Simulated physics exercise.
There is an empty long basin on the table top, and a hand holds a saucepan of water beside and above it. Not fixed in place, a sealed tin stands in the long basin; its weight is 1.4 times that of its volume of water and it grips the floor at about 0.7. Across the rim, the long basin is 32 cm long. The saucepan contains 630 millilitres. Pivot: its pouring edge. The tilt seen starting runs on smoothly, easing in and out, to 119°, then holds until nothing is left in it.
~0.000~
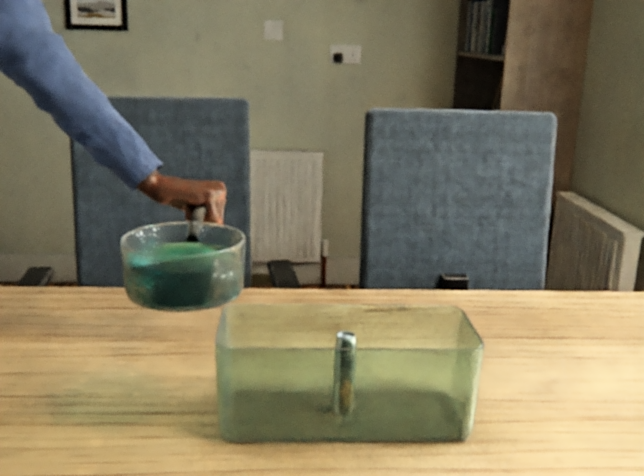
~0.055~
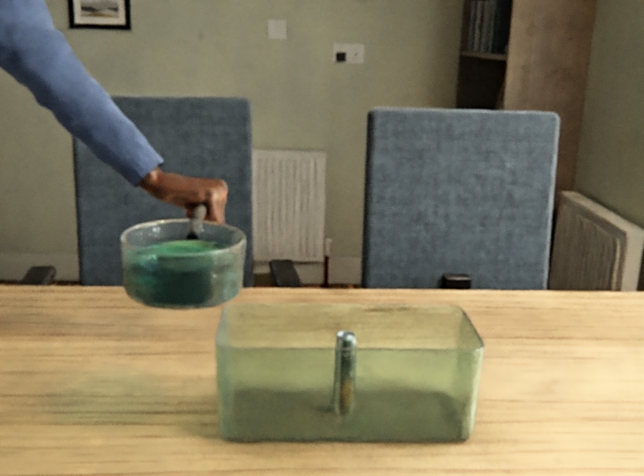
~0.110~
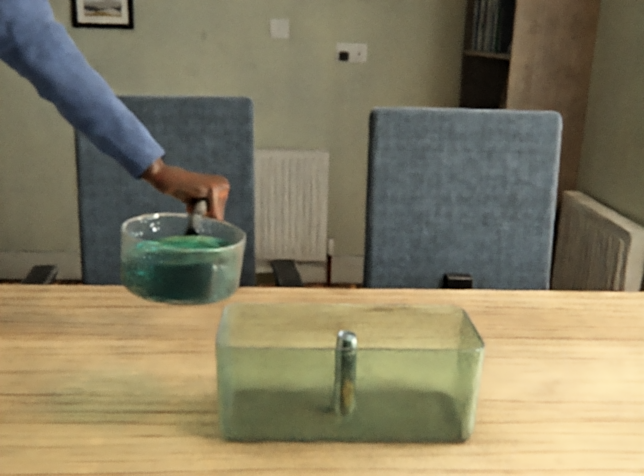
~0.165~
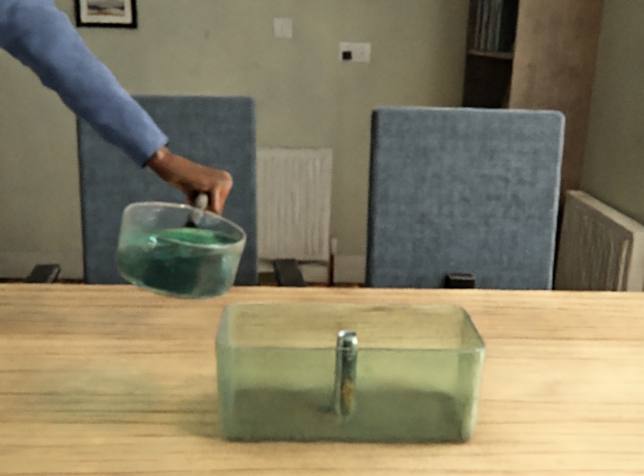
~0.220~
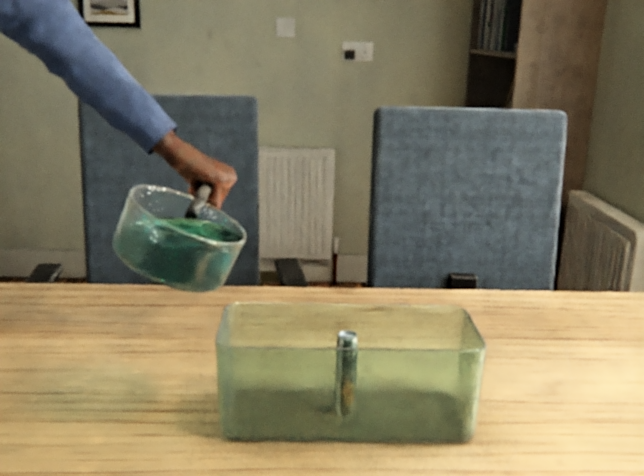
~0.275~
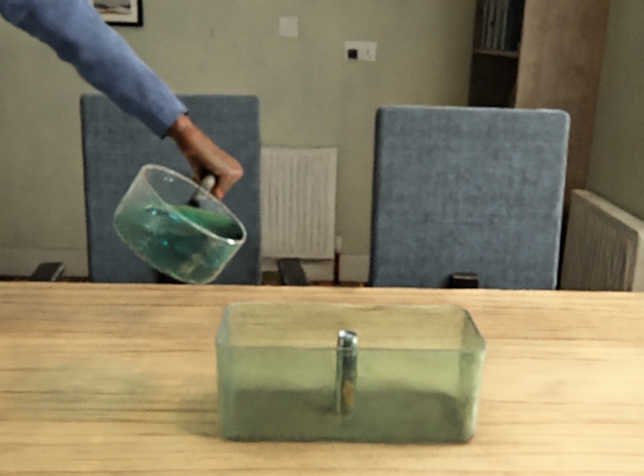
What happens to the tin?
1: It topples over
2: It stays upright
It topples over.
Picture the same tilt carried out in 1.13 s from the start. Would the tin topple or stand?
After the tilt, the tin has tipped over.
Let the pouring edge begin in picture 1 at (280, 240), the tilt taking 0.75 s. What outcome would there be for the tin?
It does not tip.
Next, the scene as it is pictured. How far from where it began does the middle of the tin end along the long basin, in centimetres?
Looks like roughly 8.0 cm in total.
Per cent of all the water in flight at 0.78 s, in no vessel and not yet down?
Close to 8 in every hundred parts.
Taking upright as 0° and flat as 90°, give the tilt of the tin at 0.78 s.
I'd say it's tipped close to 40 degrees.
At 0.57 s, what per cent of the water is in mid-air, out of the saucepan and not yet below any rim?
Near 62 per cent at that time.
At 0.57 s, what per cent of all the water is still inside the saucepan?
Close to 24 percent of the liquid remains at that time.
By 0.57 s the tilt is 103° and 25 per cent is still to pour; the tin stands where it began.
By 0.78 s the tilt is 119° and 1 per cent is still to pour; the tin leans 39°.
By 1.01 s the tilt is 119° and 0 per cent is still to pour; the tin lies on its side.
By 1.25 s the tilt is 119° and 0 per cent is still to pour; the tin lies on its side.
At rest the tin lies on its side.
